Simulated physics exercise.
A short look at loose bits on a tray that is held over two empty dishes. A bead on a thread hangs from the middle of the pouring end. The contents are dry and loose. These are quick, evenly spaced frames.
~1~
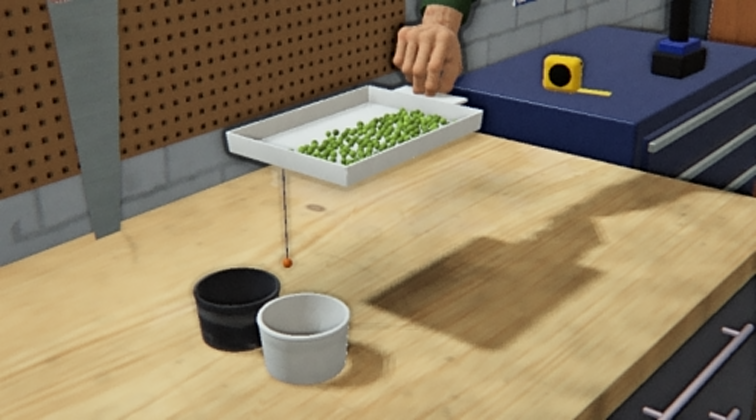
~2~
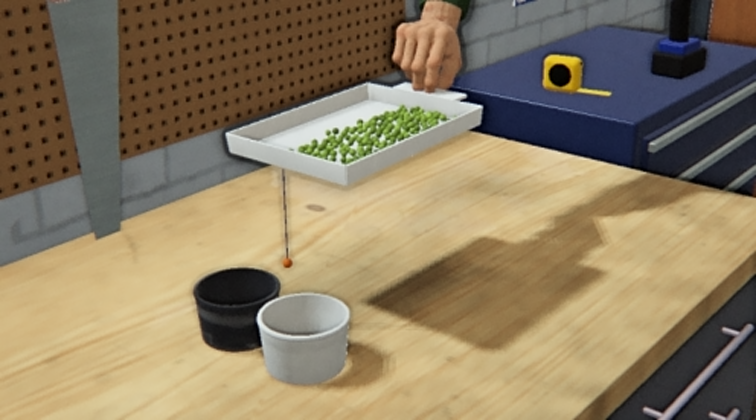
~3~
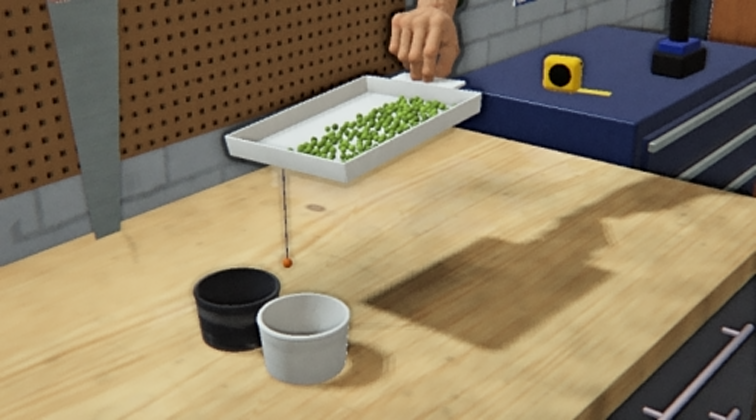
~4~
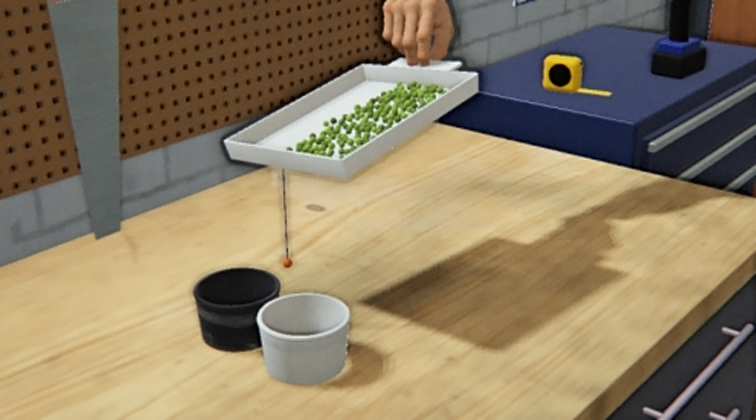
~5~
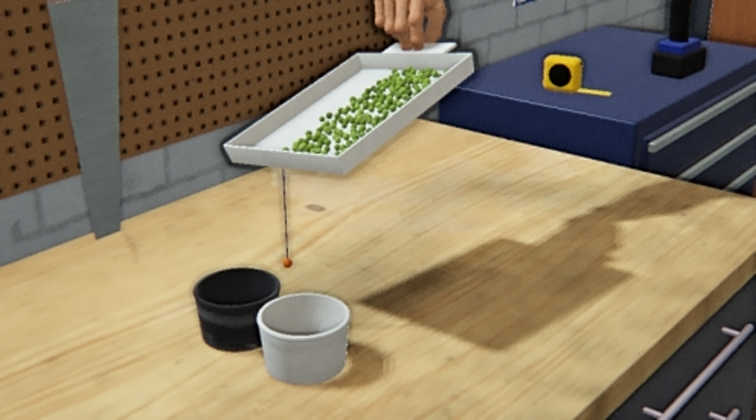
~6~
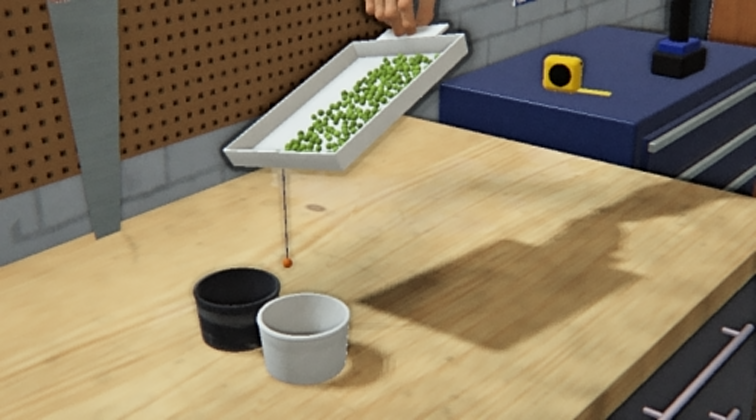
A hand in a dark green sleeve holds a white tray of green dried peas above a pale wooden workbench, seen from above at an angle by a still camera. An orange bead hangs on a thread over two empty dishes, black at left and light grey at right, with a yellow tape measure on a blue cabinet behind. The hand raises the tray's far end, gently then clearly, tilting it toward its left corner as the peas begin shifting.
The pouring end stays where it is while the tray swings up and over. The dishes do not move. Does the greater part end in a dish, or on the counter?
Caught overall: Only the smaller part.
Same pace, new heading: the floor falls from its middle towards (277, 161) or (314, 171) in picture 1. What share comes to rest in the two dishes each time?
About 60 and 80 per cent.
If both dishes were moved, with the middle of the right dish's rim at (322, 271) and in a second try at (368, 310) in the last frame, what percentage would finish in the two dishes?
Near 50 % and 0 %.
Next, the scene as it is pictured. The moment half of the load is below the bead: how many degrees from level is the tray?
Around 115° of tilt.
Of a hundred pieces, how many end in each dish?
Left dish: 10 %, right dish: 0 %.
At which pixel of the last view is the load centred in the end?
Roughly at (199, 300).
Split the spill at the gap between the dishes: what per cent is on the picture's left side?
It comes to 80 per cent or so.
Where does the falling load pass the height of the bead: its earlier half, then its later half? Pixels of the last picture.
The first part at (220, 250); the rest at (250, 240).
Shortly afterwards, tray tipped steeply; the bulk on the tray; only a few outside both; near a quarter in the air.
Next, tray tipped past a quarter turn; near two thirds on the tray; only a few in the left dish; near a third outside both; a little in the air.
Some moments later, tray tipped past a quarter turn; a little in the left dish; the bulk outside both.
In the end, tray tipped past a quarter turn; none at all in the right dish; a little in the left dish; the bulk outside both.
